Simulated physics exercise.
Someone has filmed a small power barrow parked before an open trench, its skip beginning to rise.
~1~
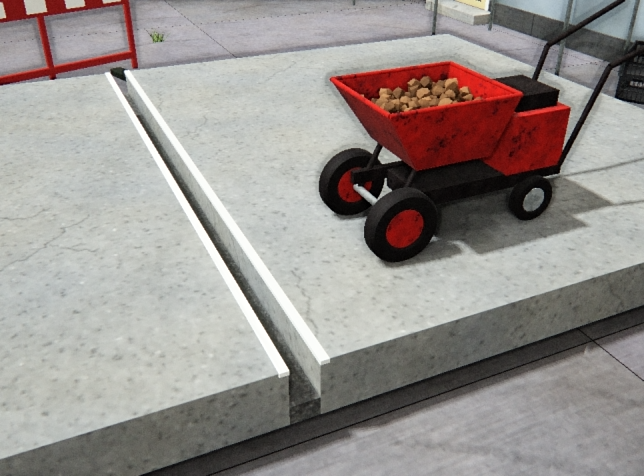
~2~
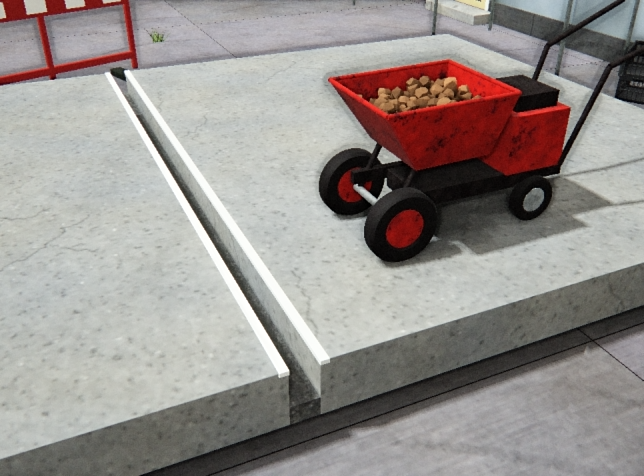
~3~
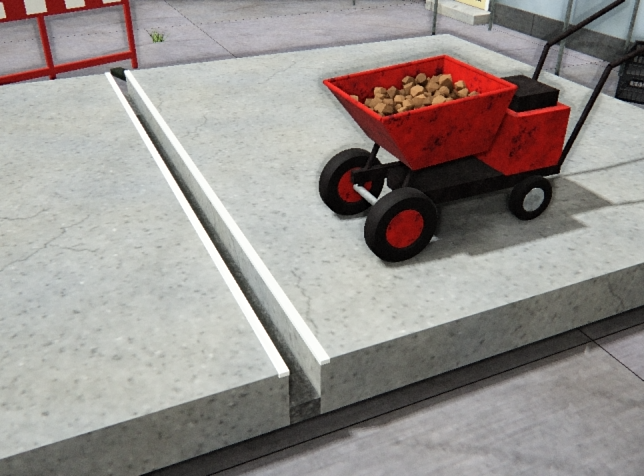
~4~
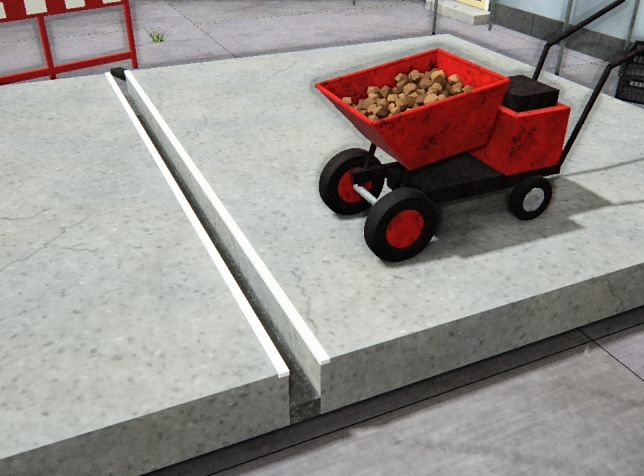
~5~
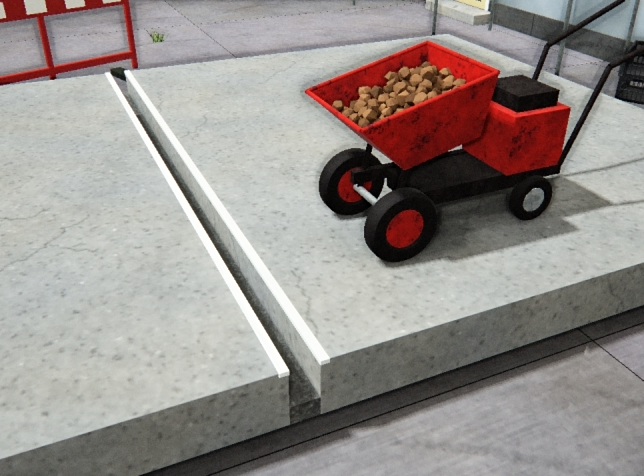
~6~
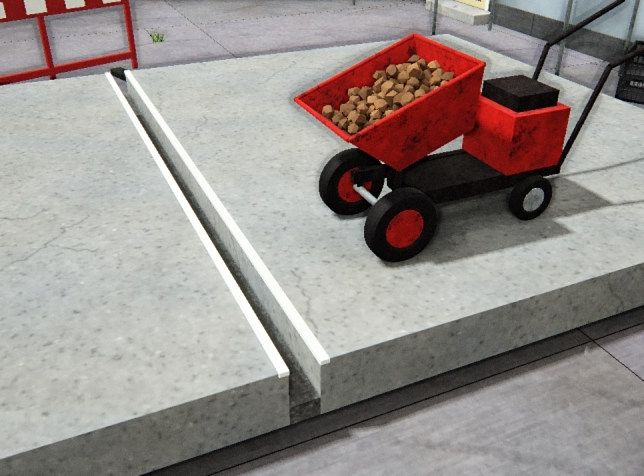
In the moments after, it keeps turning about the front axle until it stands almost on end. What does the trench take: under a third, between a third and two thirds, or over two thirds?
Between the edges lies between a third and two thirds of the load.
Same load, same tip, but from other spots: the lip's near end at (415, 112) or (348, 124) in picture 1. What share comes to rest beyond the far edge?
In turn 20 and 80 in a hundred.
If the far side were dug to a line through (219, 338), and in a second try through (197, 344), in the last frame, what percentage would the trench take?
Roughly 100 per cent, and 100 per cent.
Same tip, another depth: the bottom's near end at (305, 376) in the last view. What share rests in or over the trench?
Near 30 %.
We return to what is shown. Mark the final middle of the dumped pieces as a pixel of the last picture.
At about (233, 262).
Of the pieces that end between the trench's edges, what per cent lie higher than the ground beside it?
Near 25 %.
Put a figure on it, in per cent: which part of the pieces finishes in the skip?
Some 0 per cent.
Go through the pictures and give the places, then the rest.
In the first frame, lip of the skip (390, 117), level; top of the load (442, 107), clay clods; first edge of the trench (296, 316); far edge (258, 327), the trench under half as wide as the skip, and about as deep as wide.
In the second frame, lip of the skip (388, 117), level; top of the load (441, 107).
In the third frame, lip of the skip (382, 120), tipped barely; top of the load (439, 96).
In the fourth frame, lip of the skip (373, 124), tipped a little; top of the load (433, 92).
In the fifth frame, lip of the skip (362, 131), tipped a little; top of the load (436, 90).
In the sixth frame, lip of the skip (349, 141), tipped clearly; top of the load (425, 85); first edge of the trench (296, 316); far edge (258, 327).
Just after the last frame, skip tipped steeply; every one in the skip.
A moment on, skip tipped right over; the larger part in the skip; just a few short of the trench; about a tenth in or heaped over the trench; just a few beyond it; about a tenth falling.
Further on, skip tipped right over; roughly a quarter in the skip; about a tenth short of the trench; roughly half in or heaped over the trench; roughly a quarter beyond it.
When it is over, skip tipped right over; just a few in the skip; about a tenth short of the trench; roughly half in or heaped over the trench; roughly a third beyond it.
